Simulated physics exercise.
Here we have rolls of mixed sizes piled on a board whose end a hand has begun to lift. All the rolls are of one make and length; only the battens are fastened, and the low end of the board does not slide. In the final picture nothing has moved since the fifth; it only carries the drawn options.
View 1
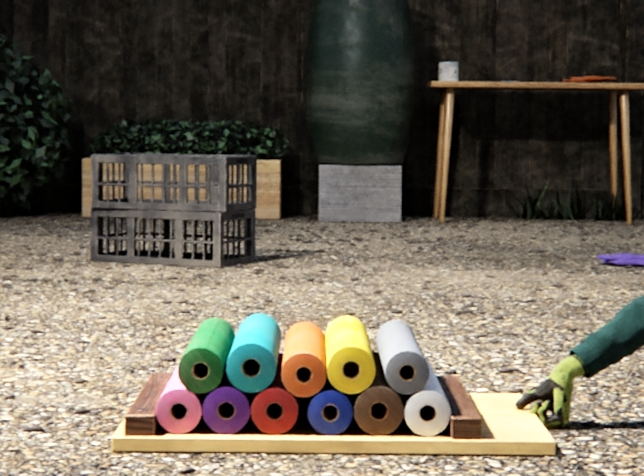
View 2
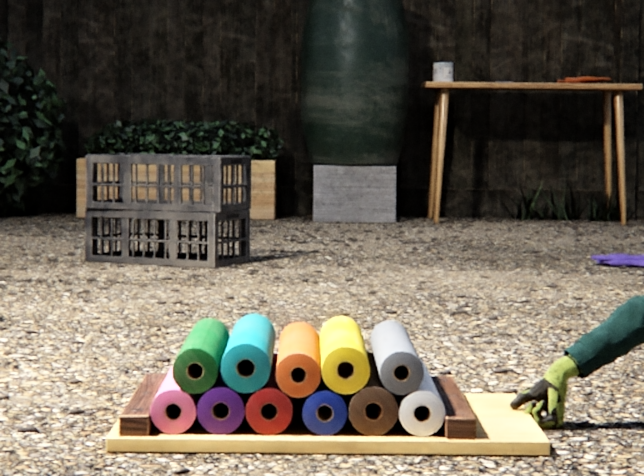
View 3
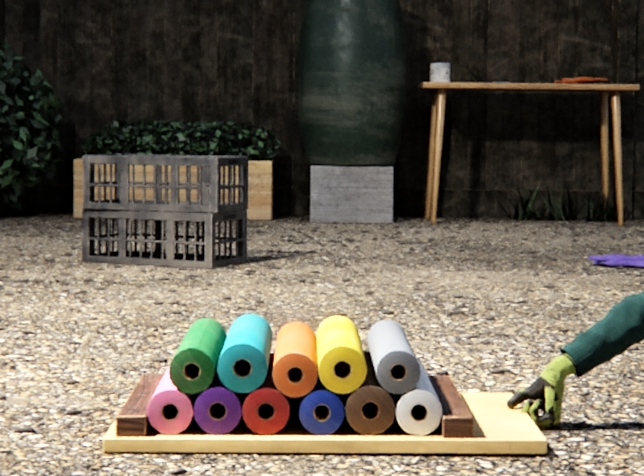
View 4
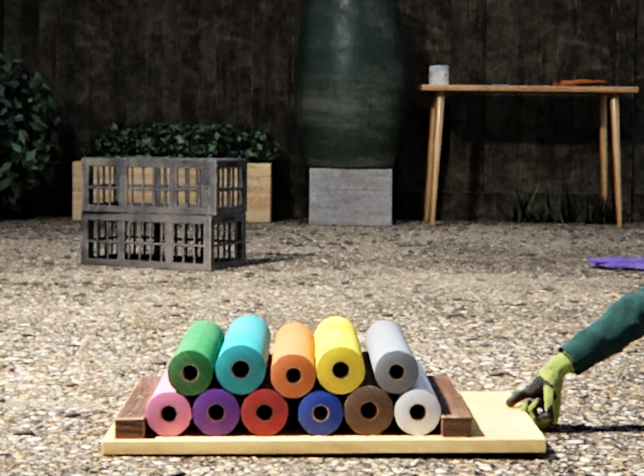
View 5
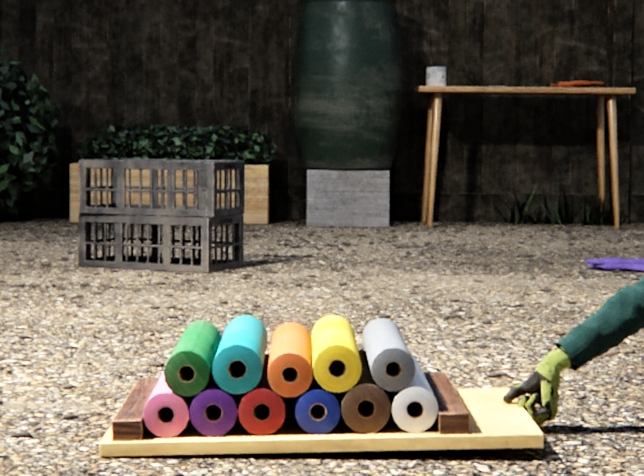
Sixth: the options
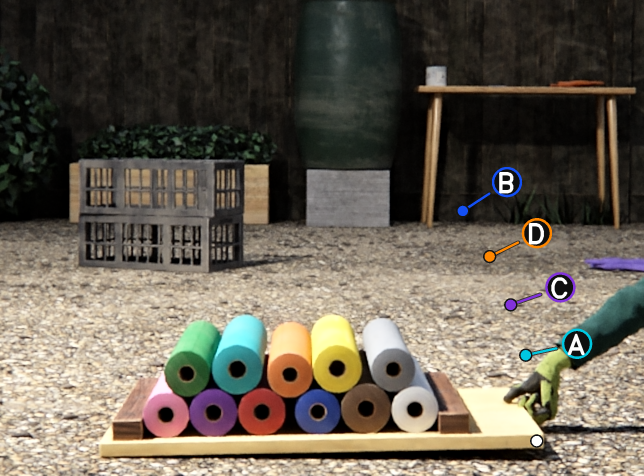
A gloved hand very slightly raises the right end of a board stacked with colourful rolls.
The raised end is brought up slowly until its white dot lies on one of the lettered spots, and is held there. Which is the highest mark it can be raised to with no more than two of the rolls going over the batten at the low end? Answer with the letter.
Up to C.
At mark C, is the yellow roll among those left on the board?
Yes, with C.
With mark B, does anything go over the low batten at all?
Yes, at B.
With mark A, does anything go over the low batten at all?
No, at A.
On the marked copy, A at (526, 355); B at (463, 211); C at (511, 305); D at (490, 257); the white dot at (537, 441).
With C. Early on, board at 14°.
Further on, board at 20°.
At the end, board at 20°, none over the low batten.
As for the rest, A none over the low batten; B four over the low batten (turquoise, yellow, green, orange); D four over the low batten (turquoise, yellow, green, orange).
